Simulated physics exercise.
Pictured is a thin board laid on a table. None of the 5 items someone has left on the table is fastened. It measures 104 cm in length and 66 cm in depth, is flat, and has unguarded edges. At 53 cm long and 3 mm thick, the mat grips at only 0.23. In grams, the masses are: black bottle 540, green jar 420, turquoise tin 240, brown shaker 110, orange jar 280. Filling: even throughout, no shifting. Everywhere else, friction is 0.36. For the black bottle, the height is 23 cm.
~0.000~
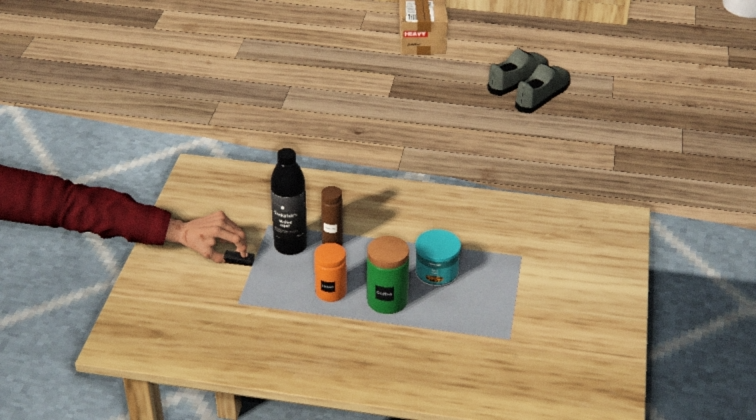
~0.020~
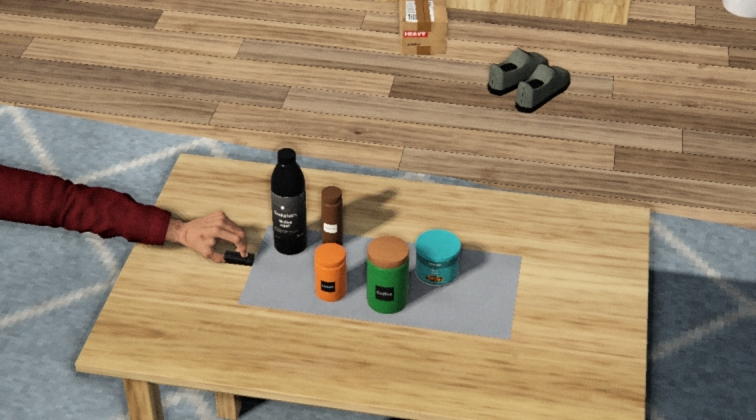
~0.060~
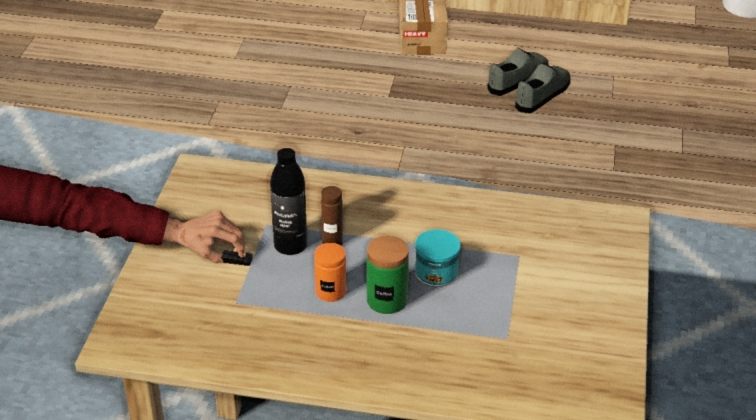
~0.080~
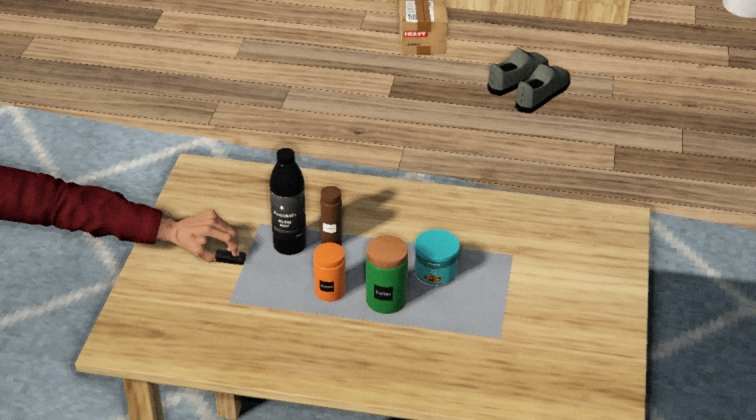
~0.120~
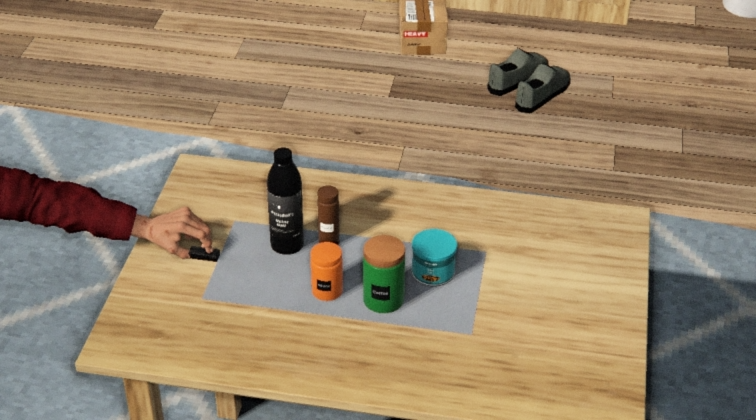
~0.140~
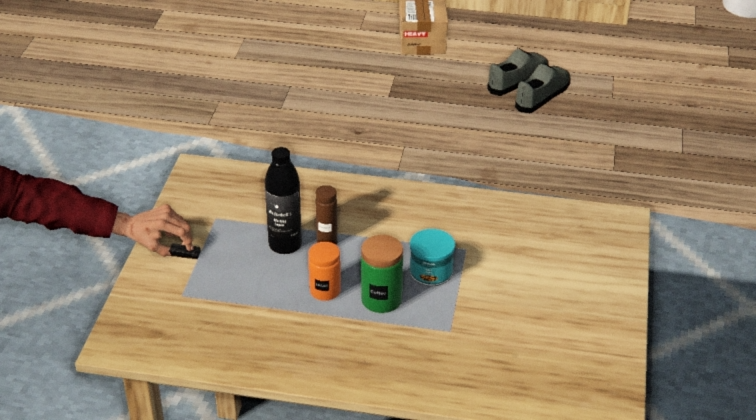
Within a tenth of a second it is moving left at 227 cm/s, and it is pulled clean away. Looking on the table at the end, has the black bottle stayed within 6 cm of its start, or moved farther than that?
Moved off.
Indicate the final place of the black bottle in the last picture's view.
It comes to a stop close to (148, 216).
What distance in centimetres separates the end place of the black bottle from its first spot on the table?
It ends up around 31 cm from its start.
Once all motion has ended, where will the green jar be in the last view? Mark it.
About (354, 271).
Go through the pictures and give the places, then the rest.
In the first picture, 0 cm of pull; black bottle (289, 200); green jar (388, 275).
In the second picture, 0 cm of pull; brown shaker (332, 218); orange jar (331, 273).
In the third picture, 0 cm of pull; green jar (388, 275); turquoise tin (438, 258).
In the fourth picture, 2 cm of pull; brown shaker (331, 218); orange jar (330, 272).
In the fifth picture, 7 cm of pull; green jar (384, 274); turquoise tin (434, 258).
In the sixth picture, 11 cm of pull; black bottle (283, 199); brown shaker (326, 217).
Around 0.24 s, 34 cm of pull; black bottle at 3° to upright near (267, 197); brown shaker at 4° to upright; green jar shifted 5 cm.
Around 0.34 s, 57 cm of pull; black bottle shifted 10 cm near (239, 194); brown shaker at 4° to upright; orange jar shifted 10 cm.
Around 0.54 s, 102 cm of pull; black bottle at 30° to upright near (188, 189); brown shaker at 57° to upright; orange jar shifted 13 cm.
Around 0.74 s, 110 cm of pull; black bottle on its side near (145, 215); brown shaker on its side; orange jar shifted 13 cm.
Finally (2.6 s), on their side or leaning hard on the table, black bottle and brown shaker; not toppled but over 6 cm from the start, green jar and orange jar; turquoise tin still in place (within 6 cm). Final places as that camera would see them, black bottle near (148, 216).
